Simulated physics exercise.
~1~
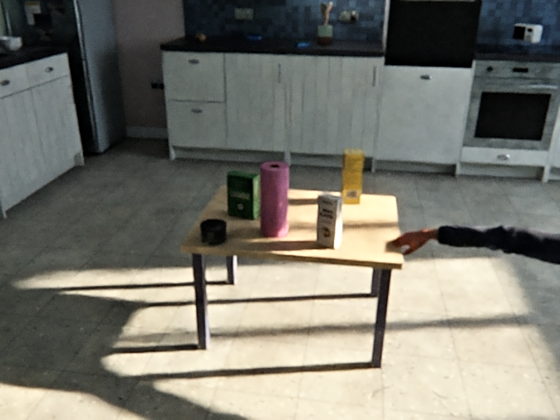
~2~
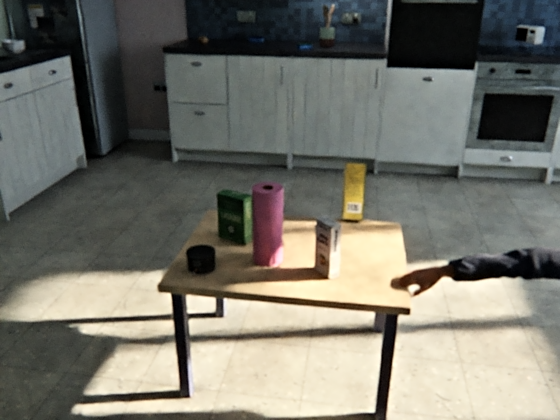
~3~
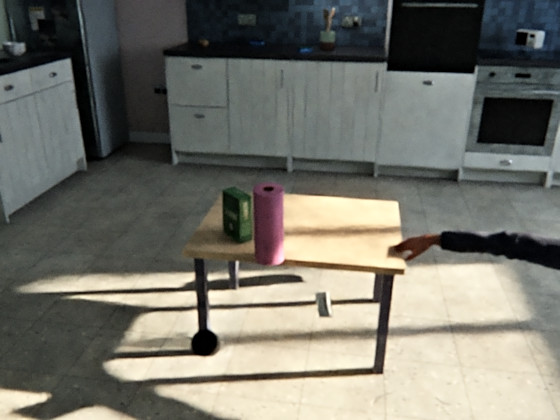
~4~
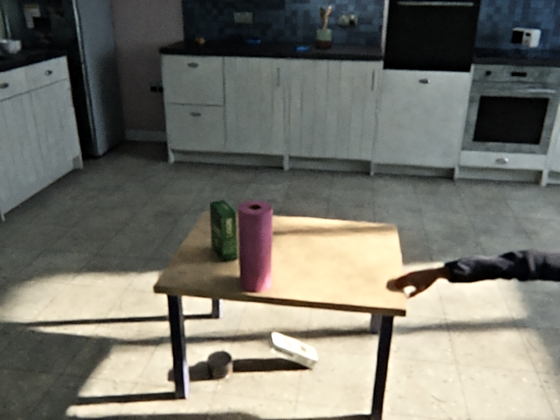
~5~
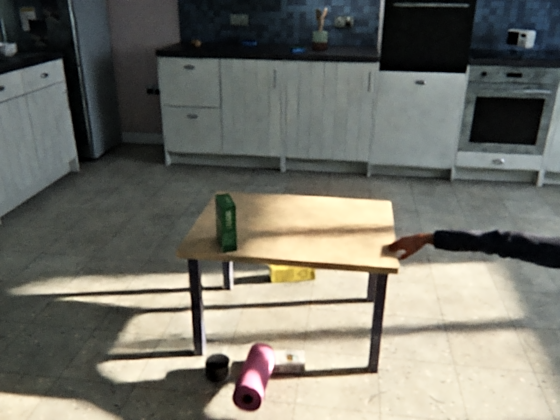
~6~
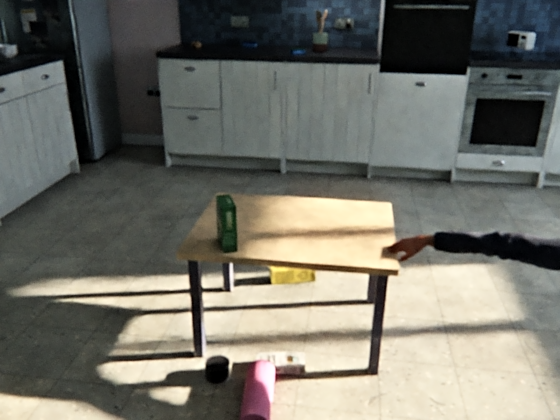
Small table jolting under a hand as yellow carton, white packet, black tub and pink roll fall, leaving the green packet standing.
